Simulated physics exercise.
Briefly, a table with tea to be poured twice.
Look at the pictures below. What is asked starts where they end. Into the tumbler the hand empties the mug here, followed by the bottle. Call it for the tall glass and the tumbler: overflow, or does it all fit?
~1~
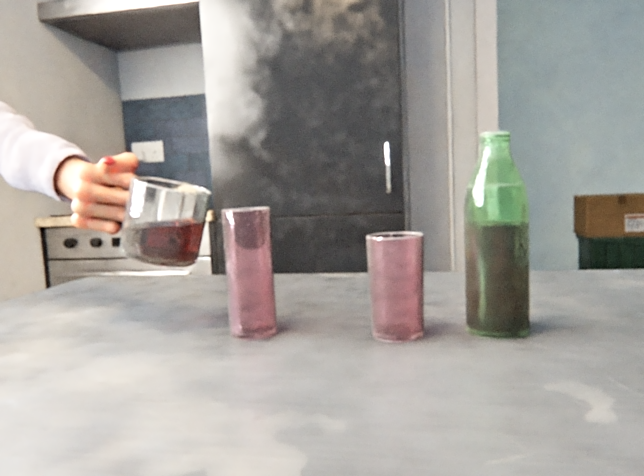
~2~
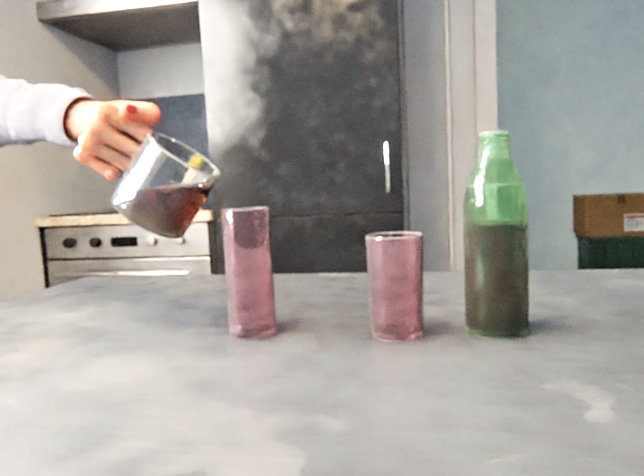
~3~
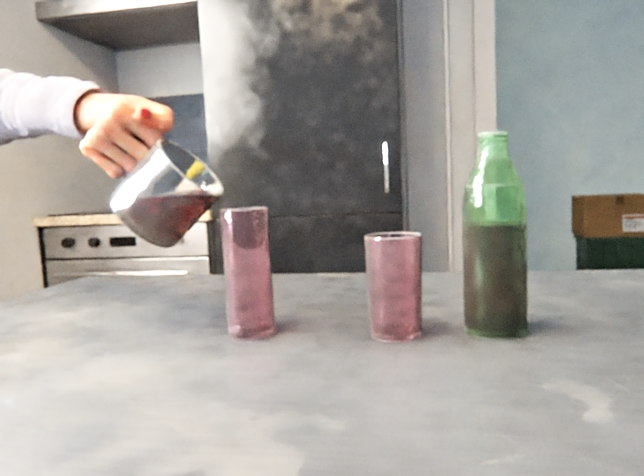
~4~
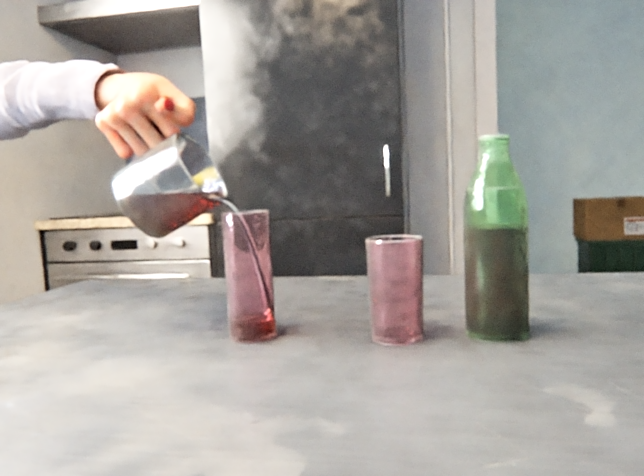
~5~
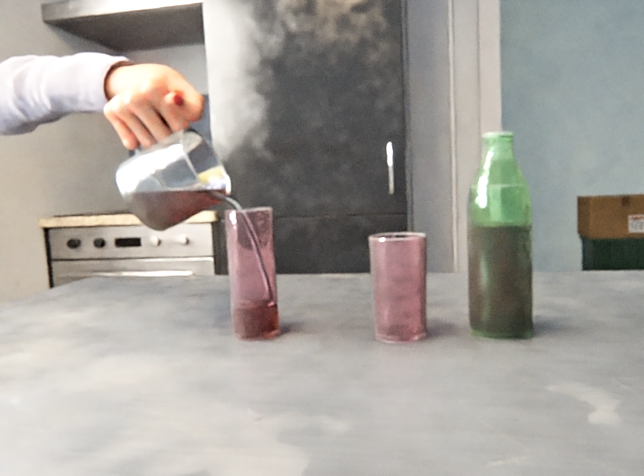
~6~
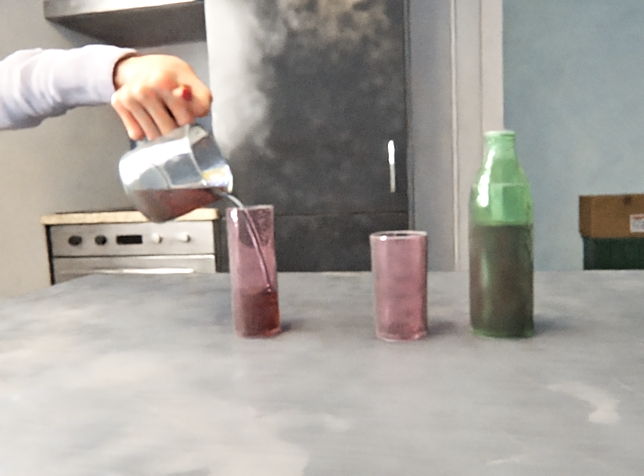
Tall glass: All fits; tumbler: Overflow.
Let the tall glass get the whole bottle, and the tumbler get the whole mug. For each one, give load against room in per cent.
About 130 % and 80 %.
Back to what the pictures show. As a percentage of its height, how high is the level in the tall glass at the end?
I'd guess some 70 per cent.
Next, the tall glass is about half full.
After that, the tall glass is about three quarters full.
Finally, the tall glass is about three quarters full; the tumbler is full to the brim with a puddle round it.
